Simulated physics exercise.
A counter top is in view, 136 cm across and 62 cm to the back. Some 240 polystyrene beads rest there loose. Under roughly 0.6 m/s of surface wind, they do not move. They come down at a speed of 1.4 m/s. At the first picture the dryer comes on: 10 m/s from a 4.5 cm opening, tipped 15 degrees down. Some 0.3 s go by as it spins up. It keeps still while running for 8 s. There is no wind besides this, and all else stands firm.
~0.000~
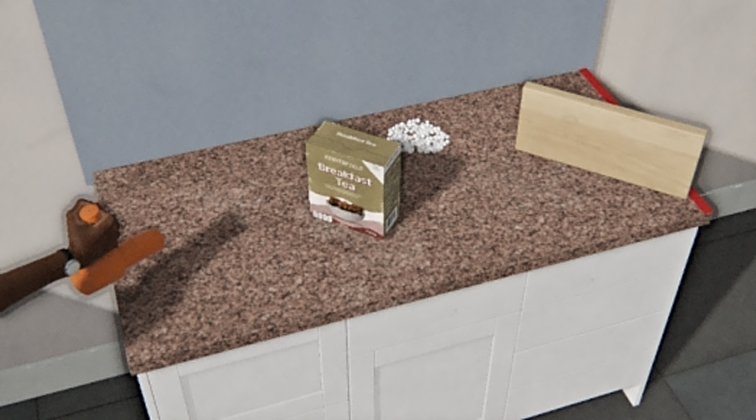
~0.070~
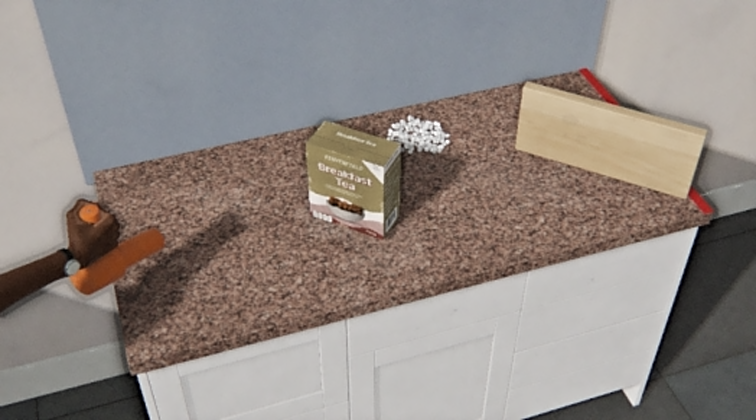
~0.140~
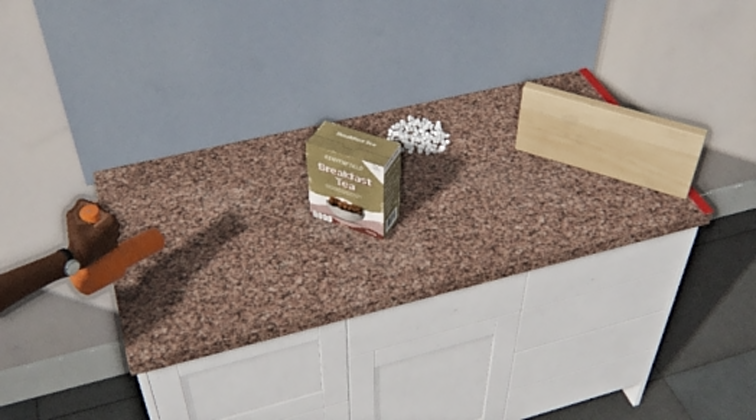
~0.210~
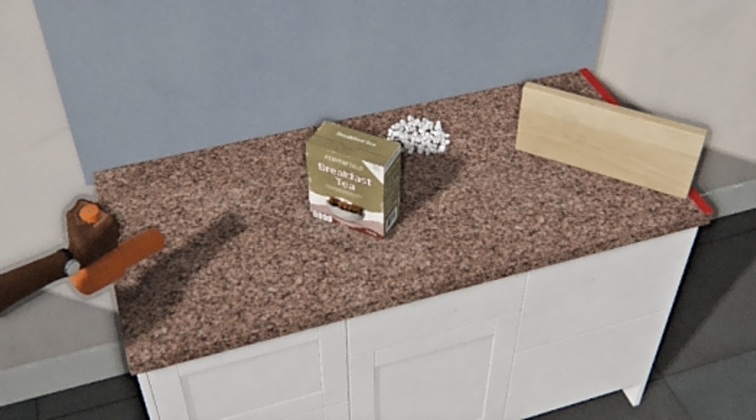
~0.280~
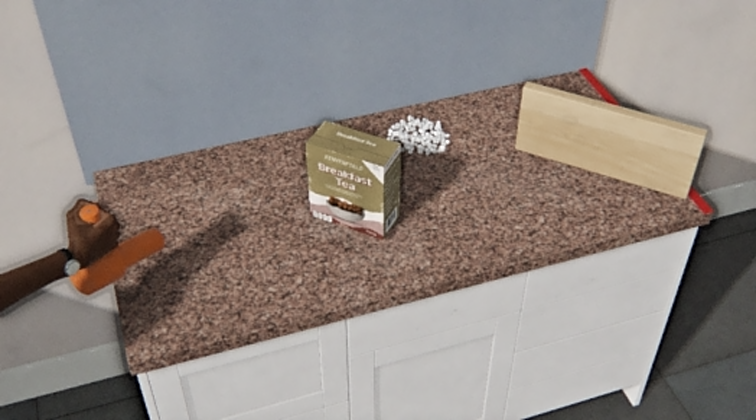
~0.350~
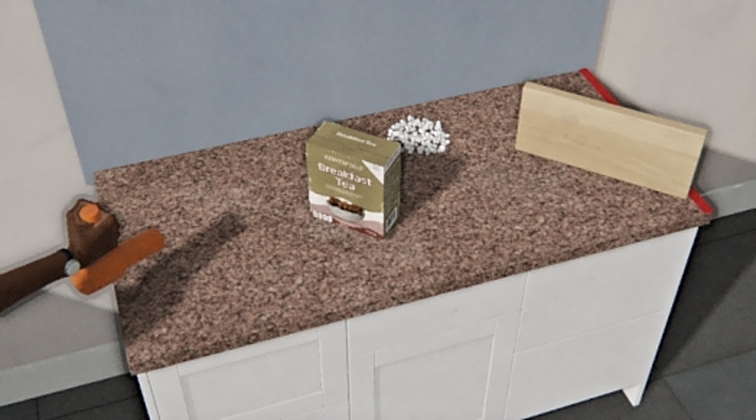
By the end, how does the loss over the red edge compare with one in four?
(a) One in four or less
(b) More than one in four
b.
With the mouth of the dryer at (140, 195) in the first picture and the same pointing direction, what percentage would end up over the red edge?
90 per cent.
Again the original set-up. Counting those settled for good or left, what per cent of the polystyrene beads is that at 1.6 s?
Some 50 per cent.
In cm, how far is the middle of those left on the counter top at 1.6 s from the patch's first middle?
It works out to close to 50 cm.
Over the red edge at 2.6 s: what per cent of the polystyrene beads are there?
100 per cent, roughly.
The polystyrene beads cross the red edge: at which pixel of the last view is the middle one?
About (600, 84).
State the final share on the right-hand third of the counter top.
I'd estimate around 0 per cent.
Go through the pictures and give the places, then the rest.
In the first picture, the middle of the polystyrene beads is near (420, 137), none has stirred yet and the mouth of the dryer is at (157, 239).
In the second picture, the middle of the polystyrene beads is near (420, 137), none has stirred yet and the red edge is centred on (644, 134).
In the third picture, the middle of the polystyrene beads is near (420, 137), none has stirred yet, the top of a carton is at (353, 143) and the top of a board is at (613, 108).
In the fourth picture, the middle of the polystyrene beads is near (420, 137) and none has stirred yet.
In the fifth picture, the middle of the polystyrene beads is near (420, 137) and none has stirred yet.
In the sixth picture, the middle of the polystyrene beads is near (420, 137) and none has stirred yet.
After 1.6 s, 76 % are over the red edge; the middle of those still in play is near (597, 98); 47 % have settled or left.
After 2.6 s, 99 % are over the red edge; 99 % have settled or left.
After 4.4 s, 100 % are over the red edge; 100 % have settled or left.
After 8.0 s, at the end, 100 % are over the red edge.
